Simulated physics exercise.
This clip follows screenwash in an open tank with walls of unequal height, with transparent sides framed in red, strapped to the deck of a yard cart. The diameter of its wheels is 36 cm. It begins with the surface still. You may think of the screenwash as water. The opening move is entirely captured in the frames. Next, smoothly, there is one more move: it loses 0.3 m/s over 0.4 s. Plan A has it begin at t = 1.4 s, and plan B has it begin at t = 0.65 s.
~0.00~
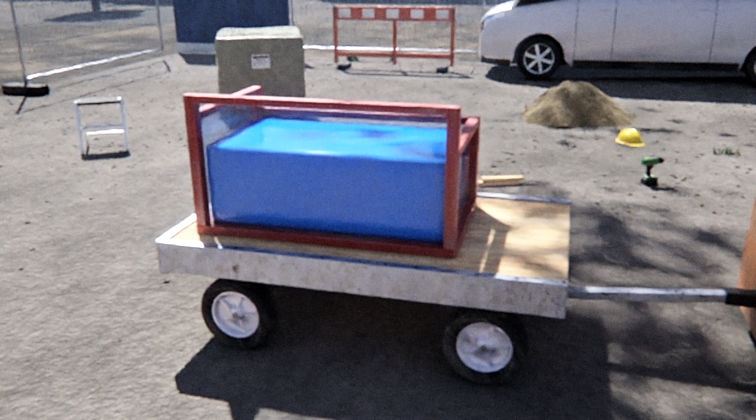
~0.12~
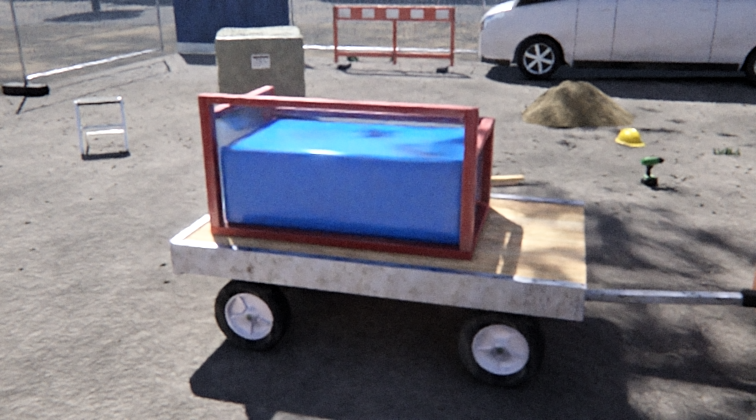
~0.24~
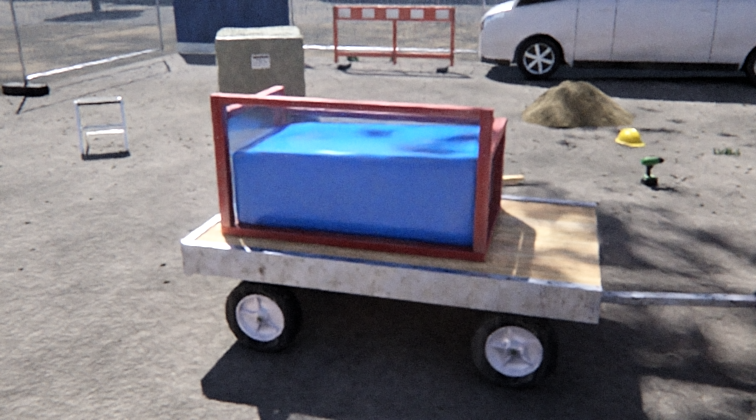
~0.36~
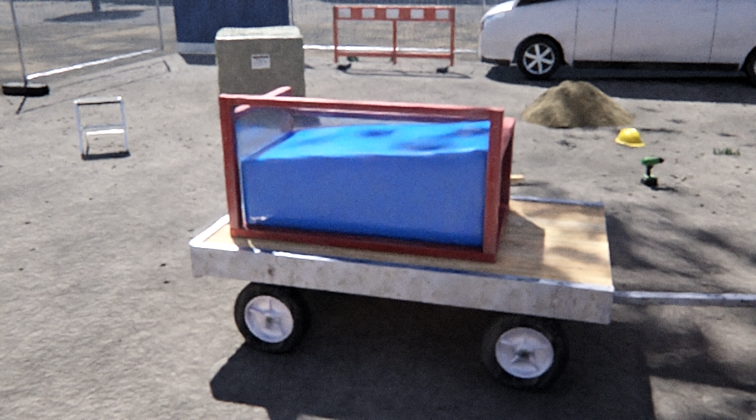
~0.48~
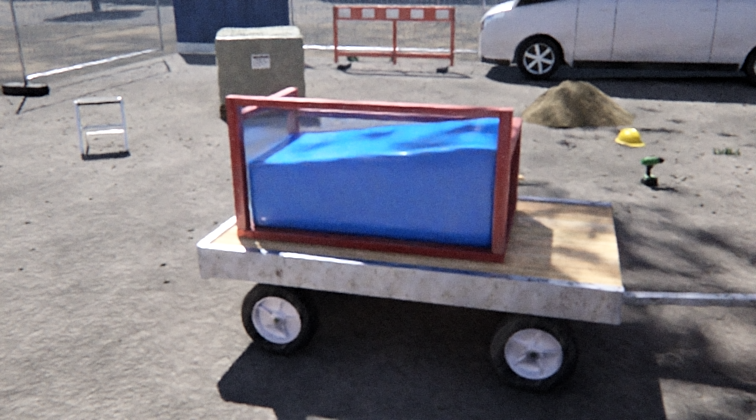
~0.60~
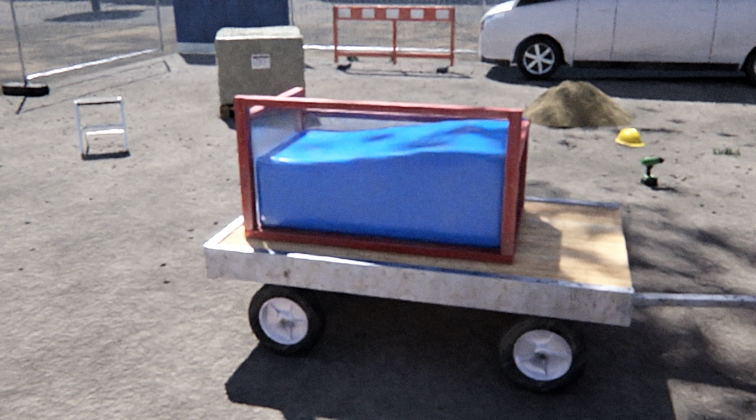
A red-framed, clear-sided tank of blue liquid rode to the right on a flat cart across a dusty yard, its surface level at first, then tilting higher toward the right side.
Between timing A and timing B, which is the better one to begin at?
Timing B is better.
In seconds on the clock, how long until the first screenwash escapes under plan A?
Around 2.0 s.
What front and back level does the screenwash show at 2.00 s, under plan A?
Front level 44 cm, back level 30 cm.
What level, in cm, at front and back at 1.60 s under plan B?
Front level 36 cm, back level 36 cm.
For plan A, 2.00 s in, front 44 cm, middle 35 cm, back 29 cm above the floor; the loss stands at 1 per cent, over the front.
For plan A, 4.78 s in, the loss stands at 4 per cent, mostly over the front, some over the far side, 10 of 244 litres.
For plan B, 1.60 s in, front 36 cm, middle 36 cm, back 36 cm above the floor; no loss so far.
For plan B, 4.03 s in, there is no loss.
